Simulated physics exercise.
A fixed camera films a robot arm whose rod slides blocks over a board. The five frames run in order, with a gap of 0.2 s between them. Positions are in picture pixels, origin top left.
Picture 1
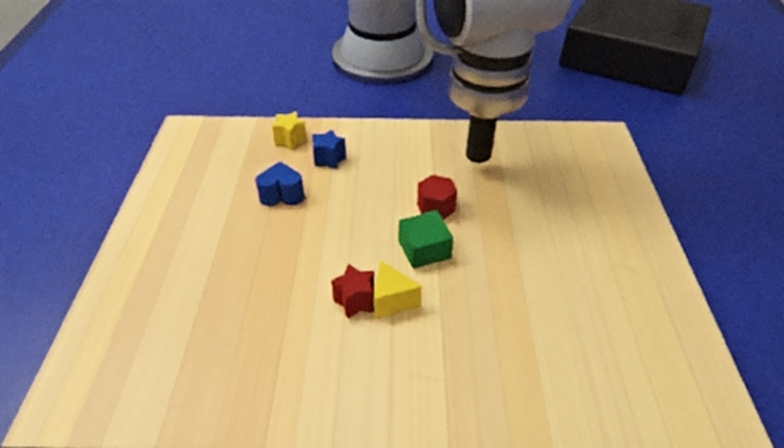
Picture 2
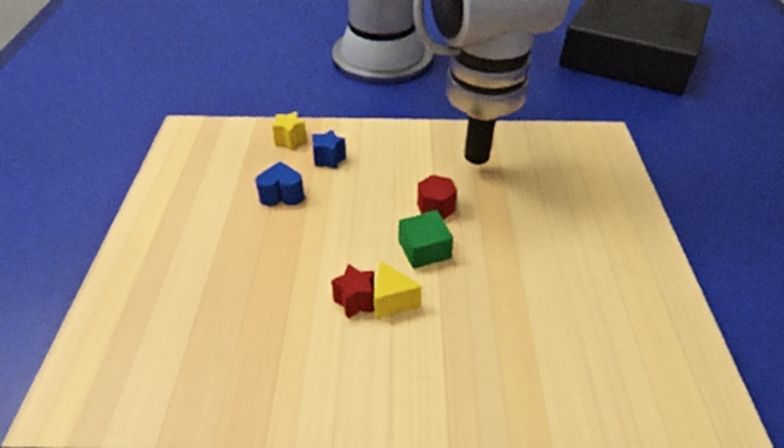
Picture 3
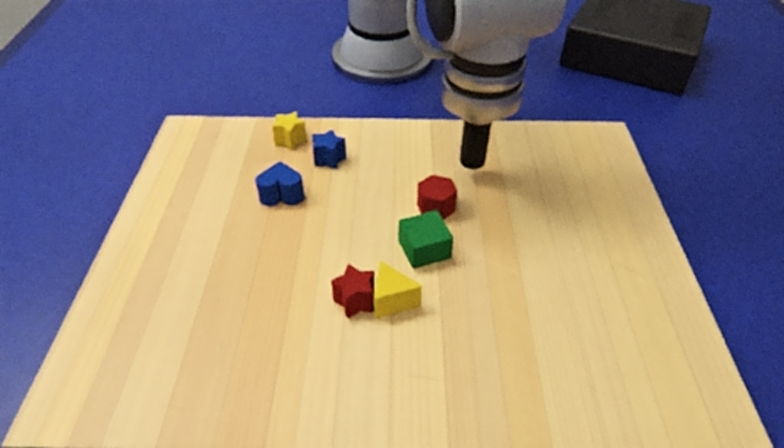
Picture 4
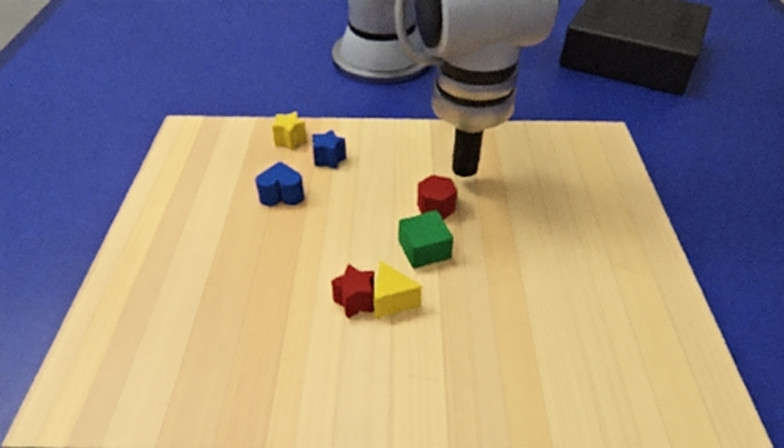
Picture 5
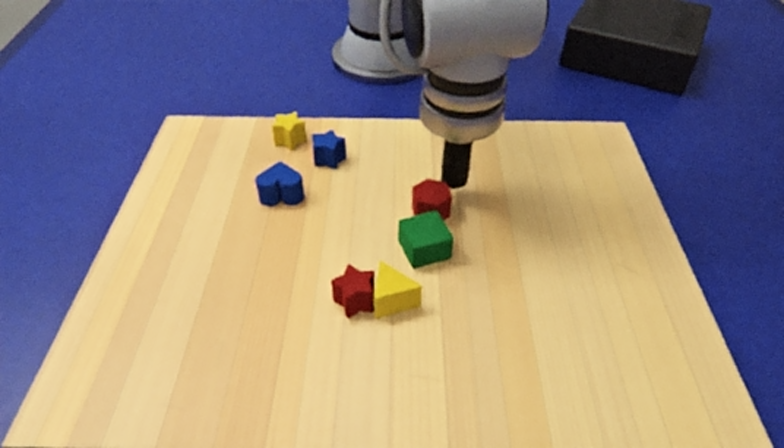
A robot arm moving its black rod toward the viewer and slightly left, nudging a red hexagonal block on a wooden board.
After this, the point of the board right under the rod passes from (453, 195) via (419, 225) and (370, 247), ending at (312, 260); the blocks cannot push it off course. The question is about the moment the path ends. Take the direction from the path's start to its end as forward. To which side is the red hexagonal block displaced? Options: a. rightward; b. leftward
a - rightward.
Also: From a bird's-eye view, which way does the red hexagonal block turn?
Looking down on the board, it turns clockwise.
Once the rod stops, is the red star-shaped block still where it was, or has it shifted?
It will remain on its spot.
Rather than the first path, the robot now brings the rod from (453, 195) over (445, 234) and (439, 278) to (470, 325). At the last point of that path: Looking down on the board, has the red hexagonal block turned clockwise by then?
Yes
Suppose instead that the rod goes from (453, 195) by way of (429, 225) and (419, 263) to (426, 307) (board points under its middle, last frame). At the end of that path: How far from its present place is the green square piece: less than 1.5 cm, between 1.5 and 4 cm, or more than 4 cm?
It travels more than 4 cm.
What follows on the original path. One third of the way, rod at (419, 210); green square piece at (425, 232); red hexagonal block at (388, 211), turned 45° clockwise.
Two thirds of the way, rod at (370, 233); green square piece at (424, 236), turned 15° anticlockwise; red hexagonal block at (334, 224), turned 85° clockwise.
At the end, rod at (310, 246); red star-shaped block still; green square piece at (424, 236), turned 15° anticlockwise; red hexagonal block at (277, 228), turned 125° clockwise.
